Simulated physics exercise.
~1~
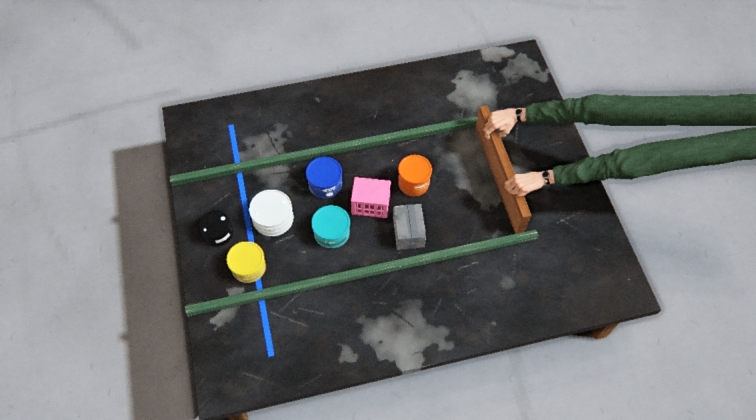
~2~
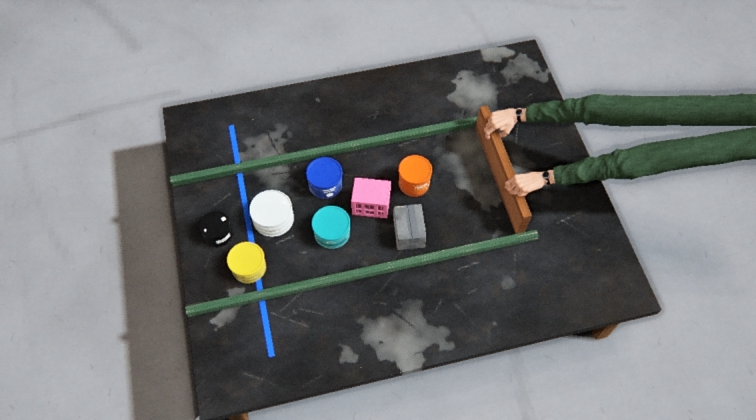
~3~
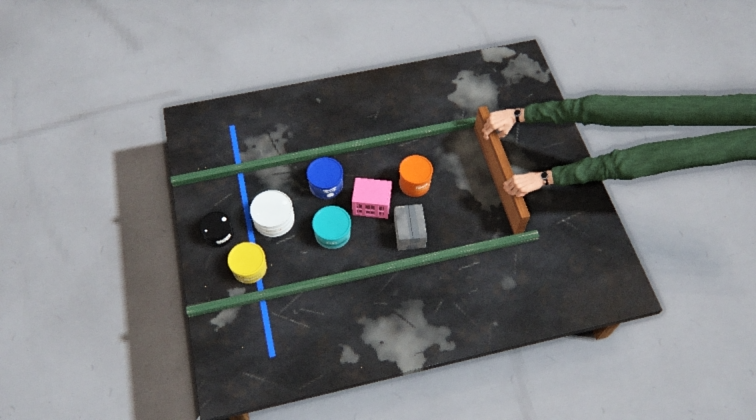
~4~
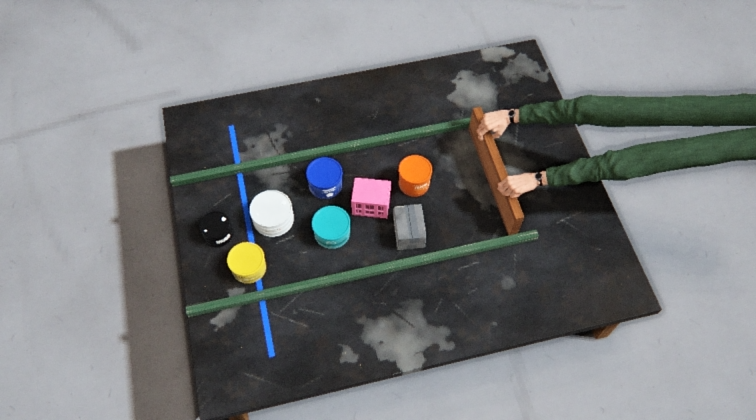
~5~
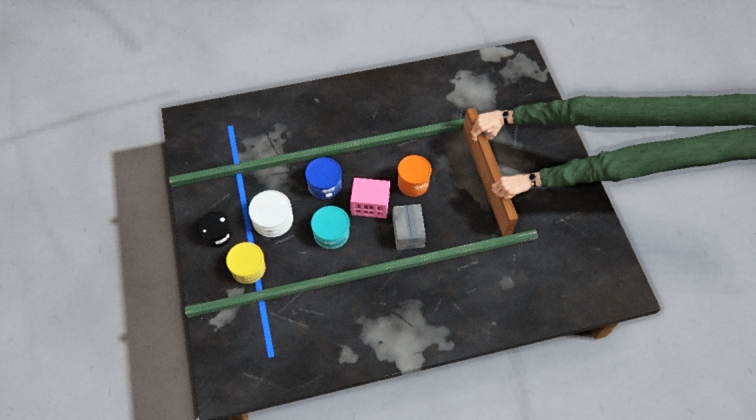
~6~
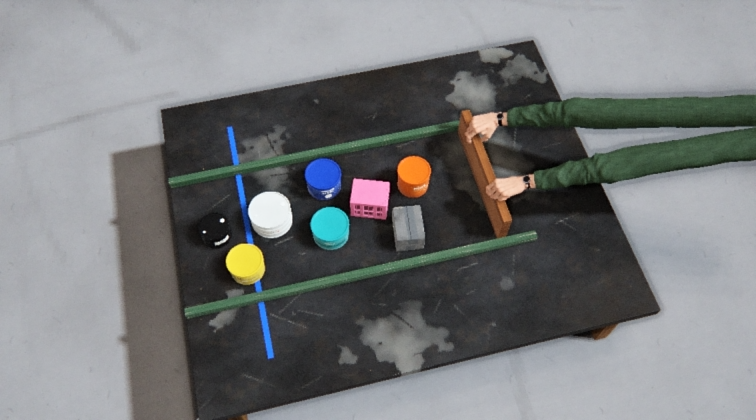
On a dark raised deck, two hands slide a brown plank slightly left toward scattered loads.
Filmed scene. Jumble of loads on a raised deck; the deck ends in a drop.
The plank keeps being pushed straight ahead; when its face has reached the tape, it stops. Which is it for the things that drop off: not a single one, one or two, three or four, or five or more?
One, maybe two go over.
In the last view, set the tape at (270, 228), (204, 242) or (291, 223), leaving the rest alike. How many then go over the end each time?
Result per try: 0; 5; 0.
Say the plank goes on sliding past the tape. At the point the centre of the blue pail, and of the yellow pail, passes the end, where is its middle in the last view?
For the blue pail, about (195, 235); for the yellow pail, about (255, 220).
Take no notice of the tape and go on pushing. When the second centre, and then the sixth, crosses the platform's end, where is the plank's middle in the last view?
At roughly (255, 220), then roughly (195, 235).
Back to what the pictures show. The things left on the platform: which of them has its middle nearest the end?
Nearest at the end: The white canister.
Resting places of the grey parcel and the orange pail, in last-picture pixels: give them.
Grey parcel at (240, 270), orange pail at (228, 214).
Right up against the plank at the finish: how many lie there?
That makes 3.
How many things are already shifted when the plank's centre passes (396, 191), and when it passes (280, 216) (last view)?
Counts: 4 and 8.
Early on, none off yet; black canister at rest near (215, 231); yellow pail at rest near (246, 265); white canister at rest near (271, 215).
A while later, none off yet; black canister travelled a little near (205, 232); yellow pail travelled about its own width near (219, 269); white canister travelled about its own width near (236, 214).
Finally, the number that fall off is one or two; lost, yellow pail and black canister.
